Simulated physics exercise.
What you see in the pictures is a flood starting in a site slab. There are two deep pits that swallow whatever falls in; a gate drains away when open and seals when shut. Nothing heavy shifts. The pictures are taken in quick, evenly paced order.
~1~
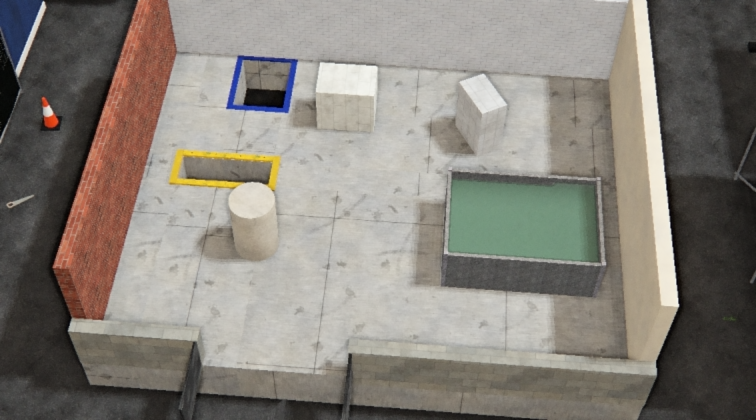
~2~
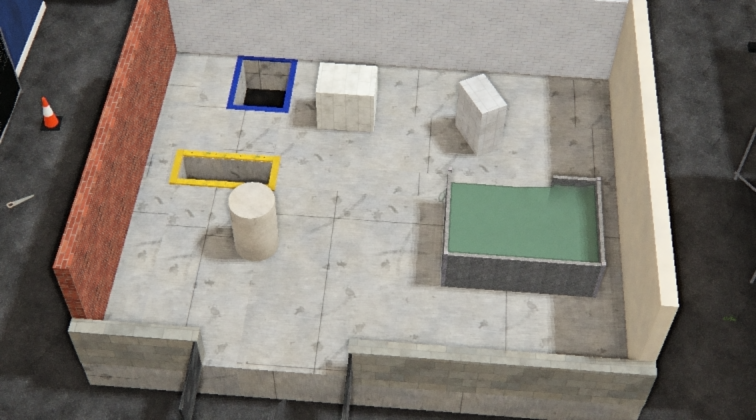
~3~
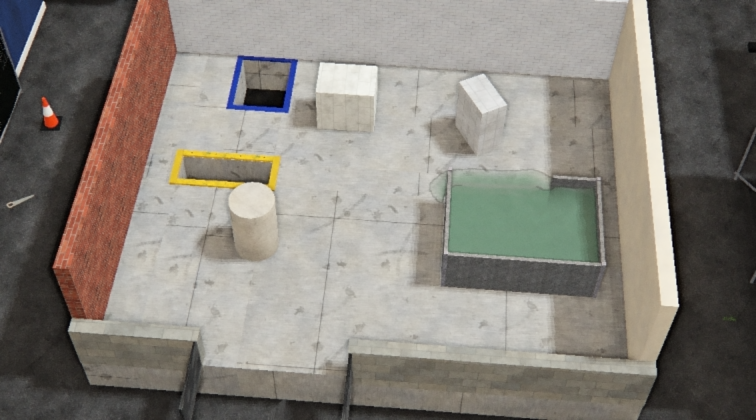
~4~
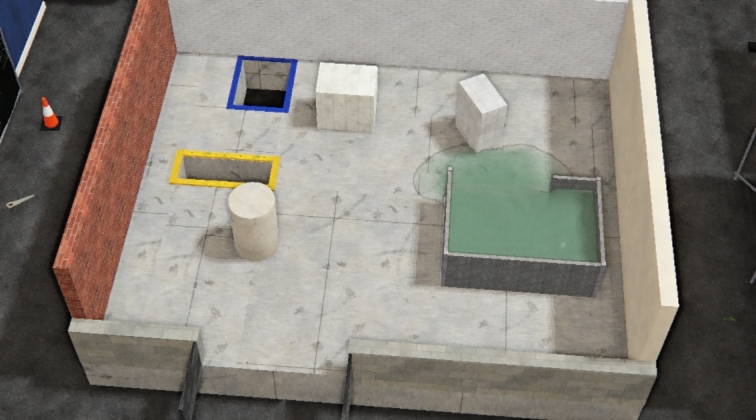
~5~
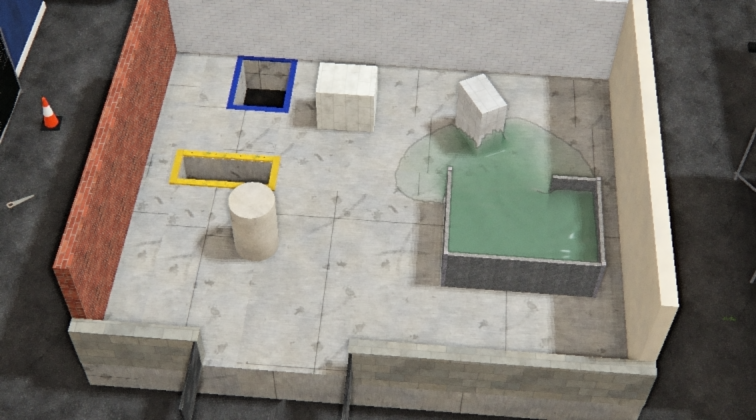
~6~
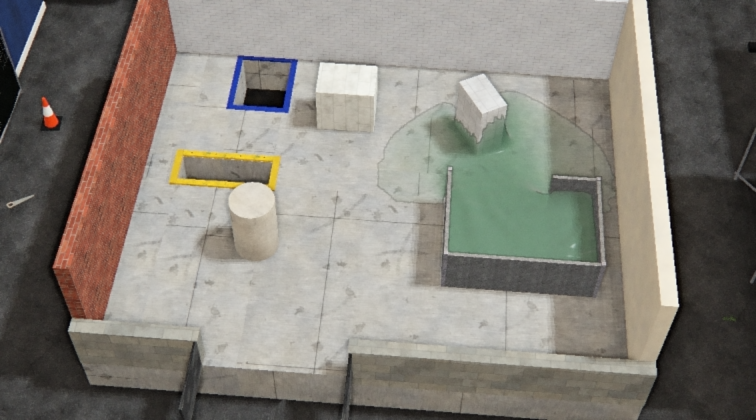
Green water pouring through a gap in the far side of a grey tank, spreading across concrete and around a pale block.
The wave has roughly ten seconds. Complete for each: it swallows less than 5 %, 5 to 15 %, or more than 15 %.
Completed: The gate swallows less than 5 %; the blue pit swallows more than 15 %; the yellow pit swallows less than 5 %.
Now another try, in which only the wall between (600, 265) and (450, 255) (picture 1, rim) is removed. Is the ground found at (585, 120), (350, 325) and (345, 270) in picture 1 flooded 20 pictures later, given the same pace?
Result, in sequence: Inundated; inundated; inundated.
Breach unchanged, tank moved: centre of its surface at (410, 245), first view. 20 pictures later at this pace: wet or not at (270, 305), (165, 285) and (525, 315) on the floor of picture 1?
Taking them as they were asked, they come out bone dry, bone dry, bone dry.
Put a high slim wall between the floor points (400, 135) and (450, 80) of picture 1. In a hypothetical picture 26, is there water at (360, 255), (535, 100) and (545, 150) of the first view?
Going one after another, I'd say kept clear of the flood, then reached by the flood, then reached by the flood.
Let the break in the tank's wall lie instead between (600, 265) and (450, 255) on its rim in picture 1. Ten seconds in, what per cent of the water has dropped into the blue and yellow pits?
For blue it's about 10 per cent, and for yellow about 4 per cent.
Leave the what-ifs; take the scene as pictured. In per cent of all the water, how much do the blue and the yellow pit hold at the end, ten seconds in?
About 22 %, then about 2 %.
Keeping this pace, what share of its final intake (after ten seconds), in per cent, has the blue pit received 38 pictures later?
Near 60 per cent, give or take.
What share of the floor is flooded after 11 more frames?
About 30 percent.
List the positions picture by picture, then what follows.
The first picture shows still water in the water tank at (524, 219).
In the second picture, water pours out on the water tank's far side and has run to (442, 200).
In the third picture, water pours out on the water tank's far side and has run to (436, 184).
In the fourth picture, water pours out on the water tank's far side and has run to (533, 150).
In the fifth picture, the front is at (523, 123), out from the gap on the water tank's far side.
In the sixth picture, water pours out on the water tank's far side and has run to (508, 94).
A moment on, water covers 25 % of the floor; the gate 0 %, the blue pit 0 %, the yellow pit 0 %.
Next, water covers 30 % of the floor; the gate 0 %, the blue pit 1 %, the yellow pit 0 %.
Then, water covers 45 % of the floor; the gate 0 %, the blue pit 6 %, the yellow pit 0 %.
Later, water covers 70 % of the floor; the gate 0 %, the blue pit 14 %, the yellow pit 2 %.
In the end, water covers 90 % of the floor; the gate 3 %, the blue pit 23 %, the yellow pit 2 %.
